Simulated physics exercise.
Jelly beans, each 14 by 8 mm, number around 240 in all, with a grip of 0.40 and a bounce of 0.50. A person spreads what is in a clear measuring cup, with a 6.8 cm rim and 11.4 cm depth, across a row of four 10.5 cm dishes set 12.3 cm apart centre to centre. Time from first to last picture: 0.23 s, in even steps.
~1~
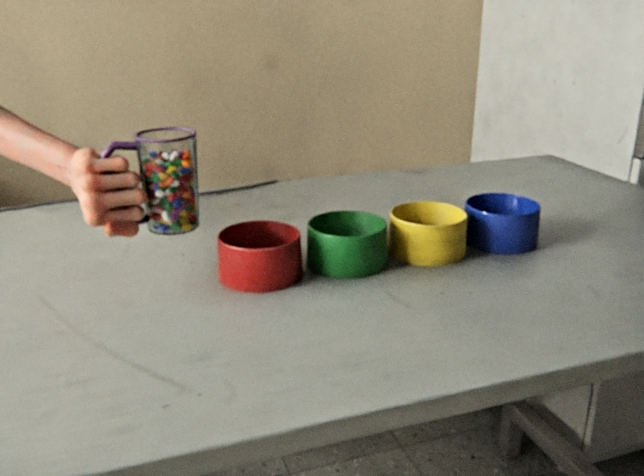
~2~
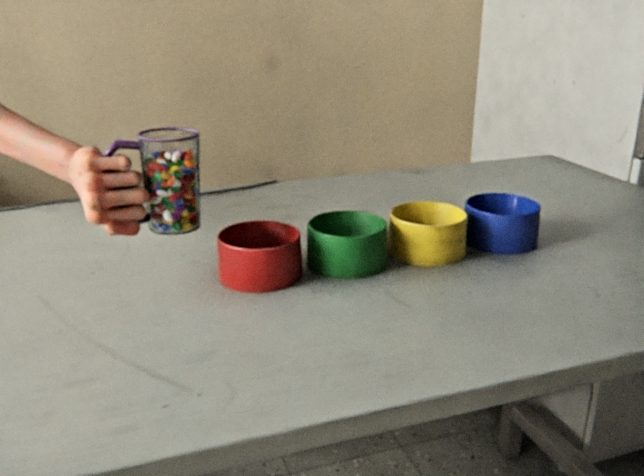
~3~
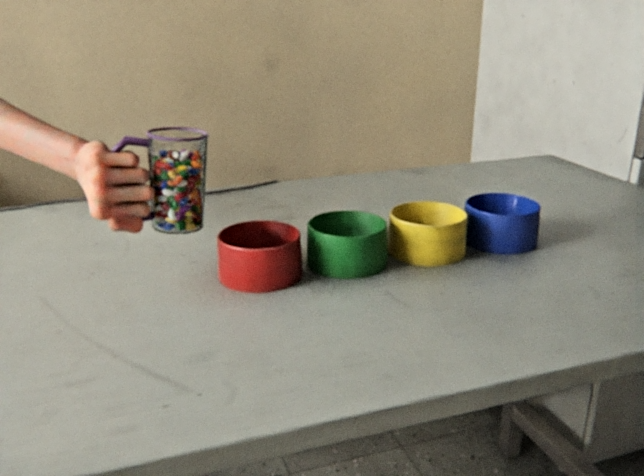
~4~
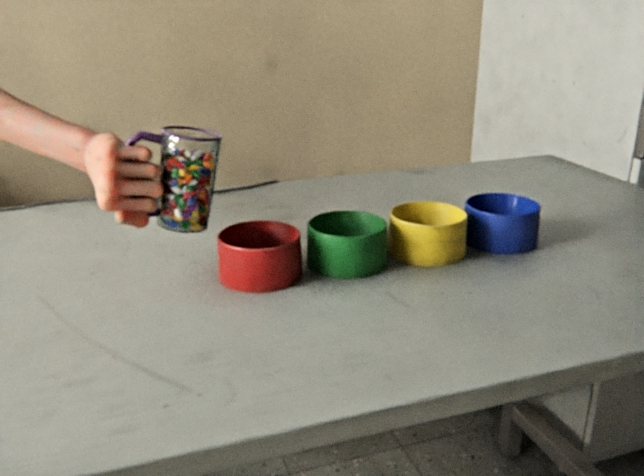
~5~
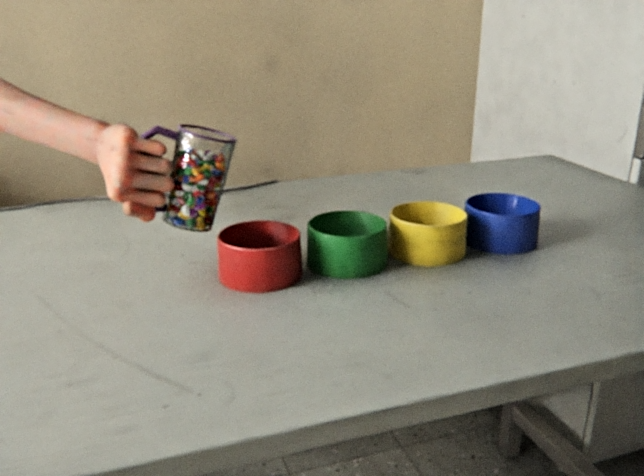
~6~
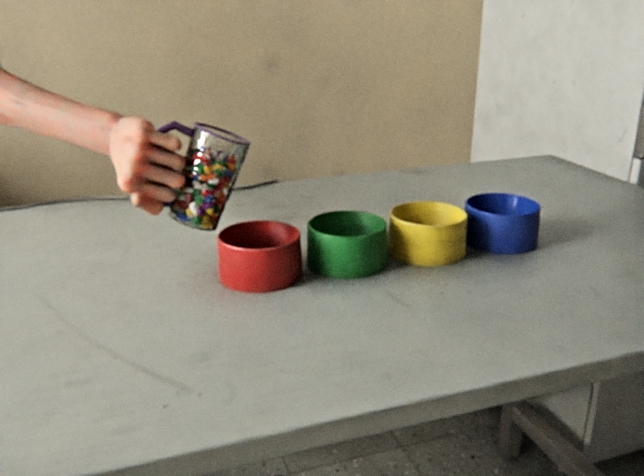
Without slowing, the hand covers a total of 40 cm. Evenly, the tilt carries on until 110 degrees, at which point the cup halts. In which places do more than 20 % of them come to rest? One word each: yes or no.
Red: No; blue: Yes; green: No; yellow: Yes; counter: No.
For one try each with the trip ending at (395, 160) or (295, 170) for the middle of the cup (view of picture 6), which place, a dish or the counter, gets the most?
Top receivers, in order: Yellow and green.
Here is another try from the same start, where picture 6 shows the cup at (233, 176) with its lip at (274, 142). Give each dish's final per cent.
Red 0, blue 100, green 0, yellow 0.
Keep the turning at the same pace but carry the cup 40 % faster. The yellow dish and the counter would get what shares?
Yellow 10, counter 0.
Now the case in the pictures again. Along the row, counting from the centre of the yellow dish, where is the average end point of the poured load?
I'd put it near 7 cm to the right of the dish's middle.
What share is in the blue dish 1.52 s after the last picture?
Close to 40 per cent at that point.
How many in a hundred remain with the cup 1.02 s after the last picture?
Somewhere near 50 per cent of the load.
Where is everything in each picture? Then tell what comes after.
The first picture shows cup at (170, 181), tilt 0 degrees, lip at (195, 132), moved 0.0 cm; middle of the pieces at (168, 192); red dish at (259, 235); green dish at (347, 224); yellow dish at (428, 213); blue dish at (503, 204).
The second picture shows cup at (172, 181), tilt 1 degrees, lip at (198, 133), moved 0.2 cm; middle of the pieces at (170, 191).
The third picture shows cup at (178, 181), tilt 5 degrees, lip at (207, 134), moved 0.9 cm; middle of the pieces at (175, 191).
The fourth picture shows cup at (187, 180), tilt 10 degrees, lip at (220, 136), moved 2.1 cm; middle of the pieces at (183, 189).
The fifth picture shows cup at (197, 179), tilt 17 degrees, lip at (235, 139), moved 3.3 cm; middle of the pieces at (192, 188).
The sixth picture shows cup at (208, 178), tilt 23 degrees, lip at (249, 143), moved 4.5 cm; middle of the pieces at (201, 186); red dish at (259, 235); green dish at (347, 224); yellow dish at (428, 213); blue dish at (503, 204).
Then, 0.61 s after the last picture, tilt 107 degrees; cup holds 95 %.
Then, 1.02 s after the last picture, tilt 110 degrees; cup holds 50 %, yellow 45 %.
Then, 1.52 s after the last picture, tilt 110 degrees; cup holds 5 %, blue 40 %, yellow 45 %.
In the end, red 0 %, blue 45 %, green 0 %, yellow 45 %, counter 10 %.
